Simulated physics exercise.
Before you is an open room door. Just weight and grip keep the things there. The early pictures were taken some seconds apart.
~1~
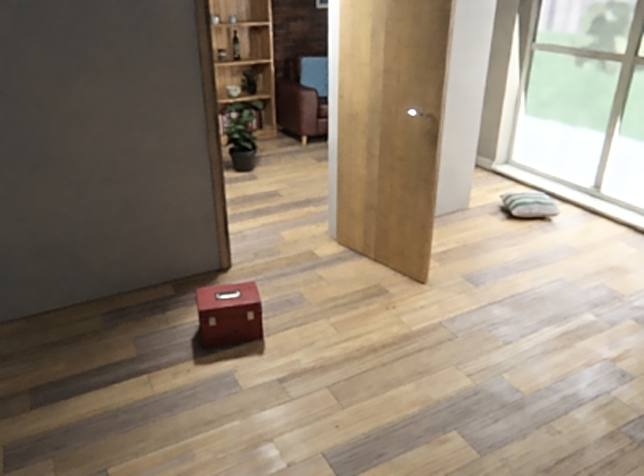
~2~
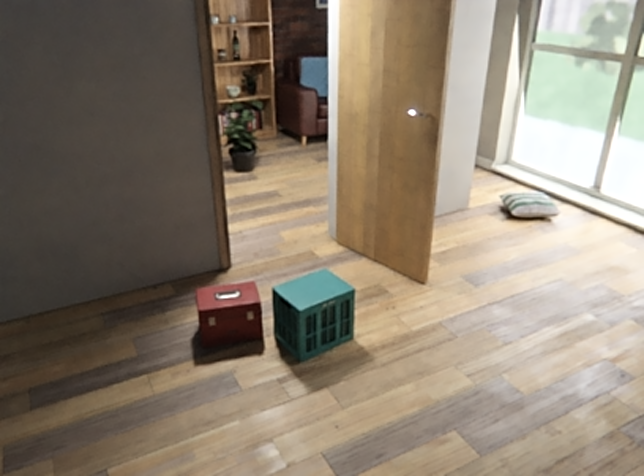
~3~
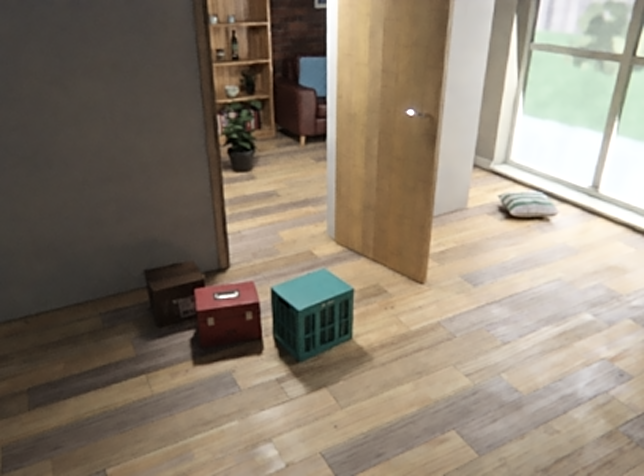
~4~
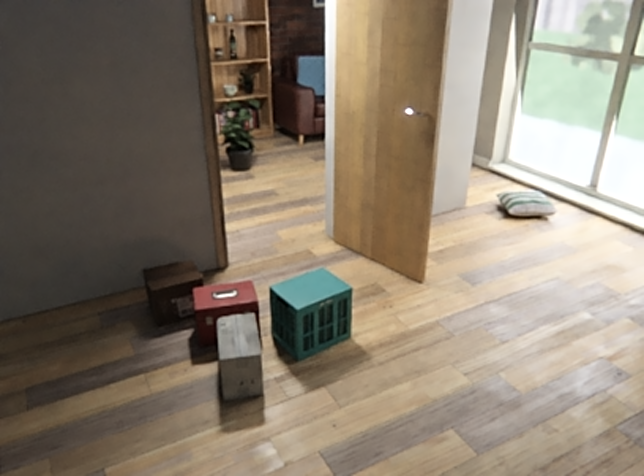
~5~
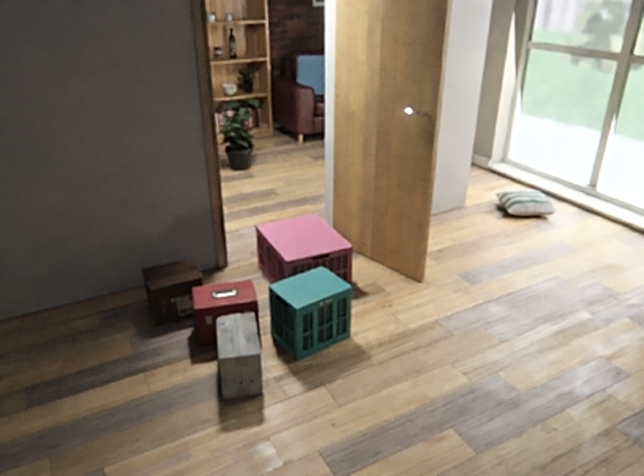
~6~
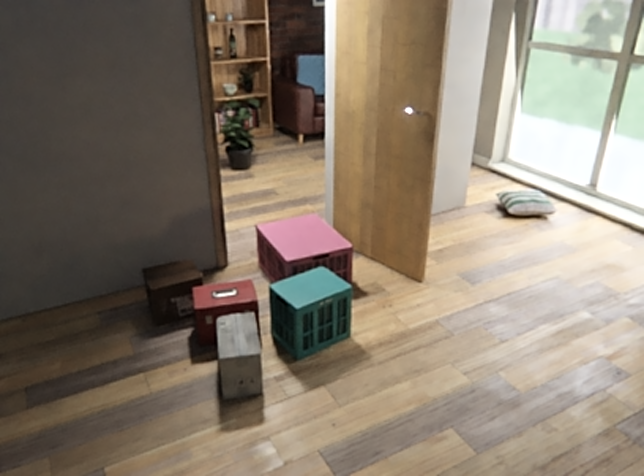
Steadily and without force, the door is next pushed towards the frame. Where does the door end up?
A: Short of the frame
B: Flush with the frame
A.
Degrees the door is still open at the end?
Open angle: About 70°.
Then, 0.40 s on from there, door at 98°.
Then, 0.70 s on from there, door at 84°.
Then, 0.90 s on from there, door at 74°.
Then, 1.00 s on from there, door at 70°.
In the end, door at 69°; all 5 unmoved. At the end, from the last picture's camera, pink chest near (299, 255).
